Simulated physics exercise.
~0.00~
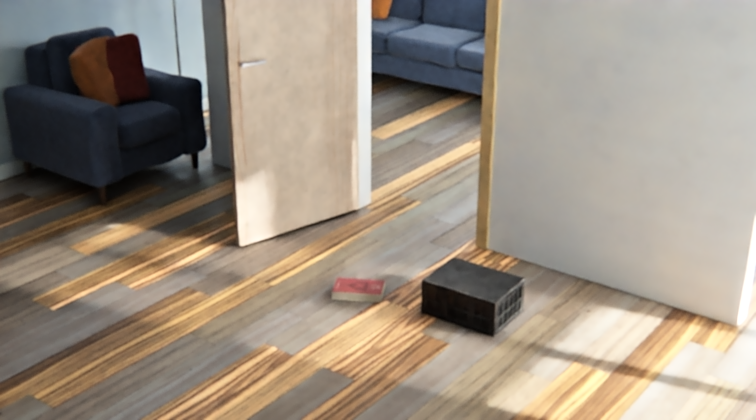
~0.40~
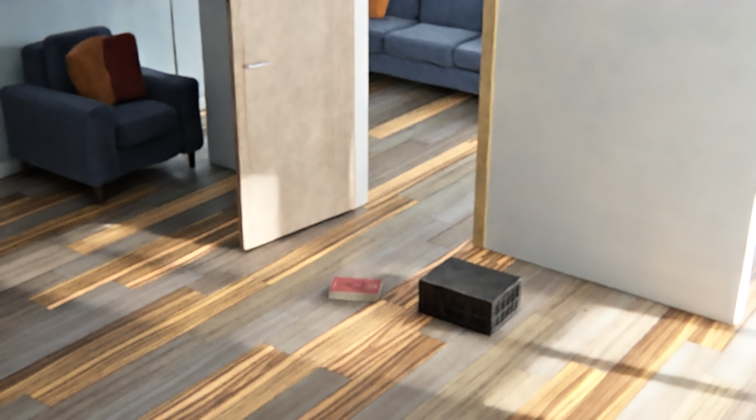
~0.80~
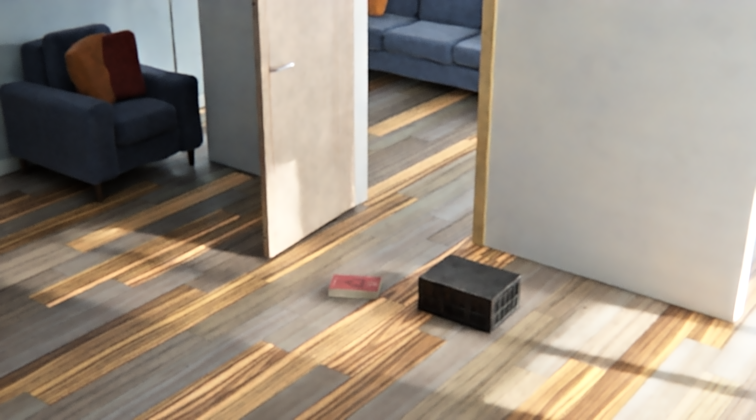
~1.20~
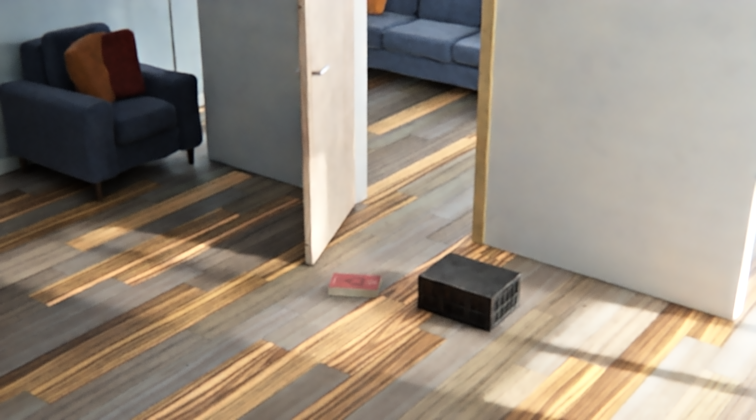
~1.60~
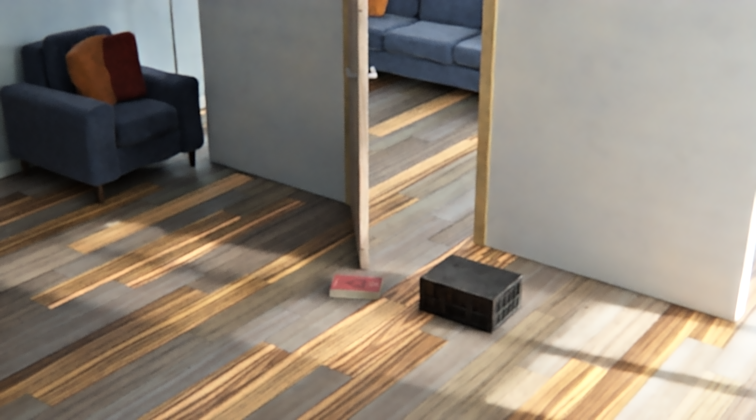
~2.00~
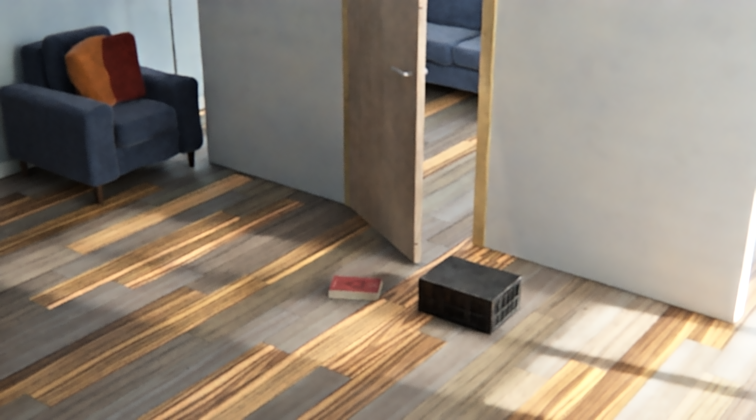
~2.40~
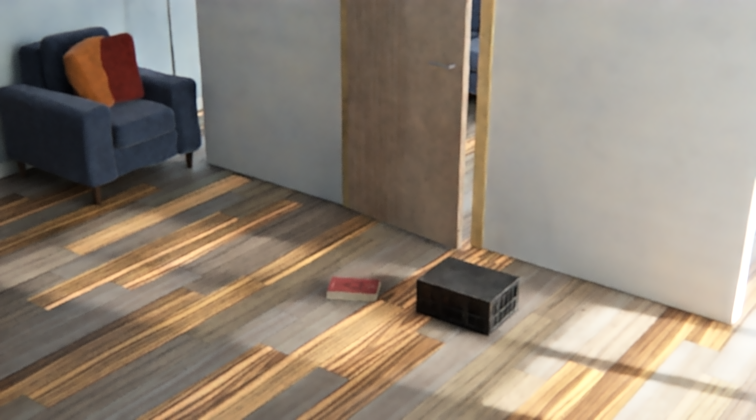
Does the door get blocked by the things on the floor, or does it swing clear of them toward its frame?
It swings clear of them. The door passes behind the red book and the black crate, which stay where they are, and it is nearly shut when last seen.
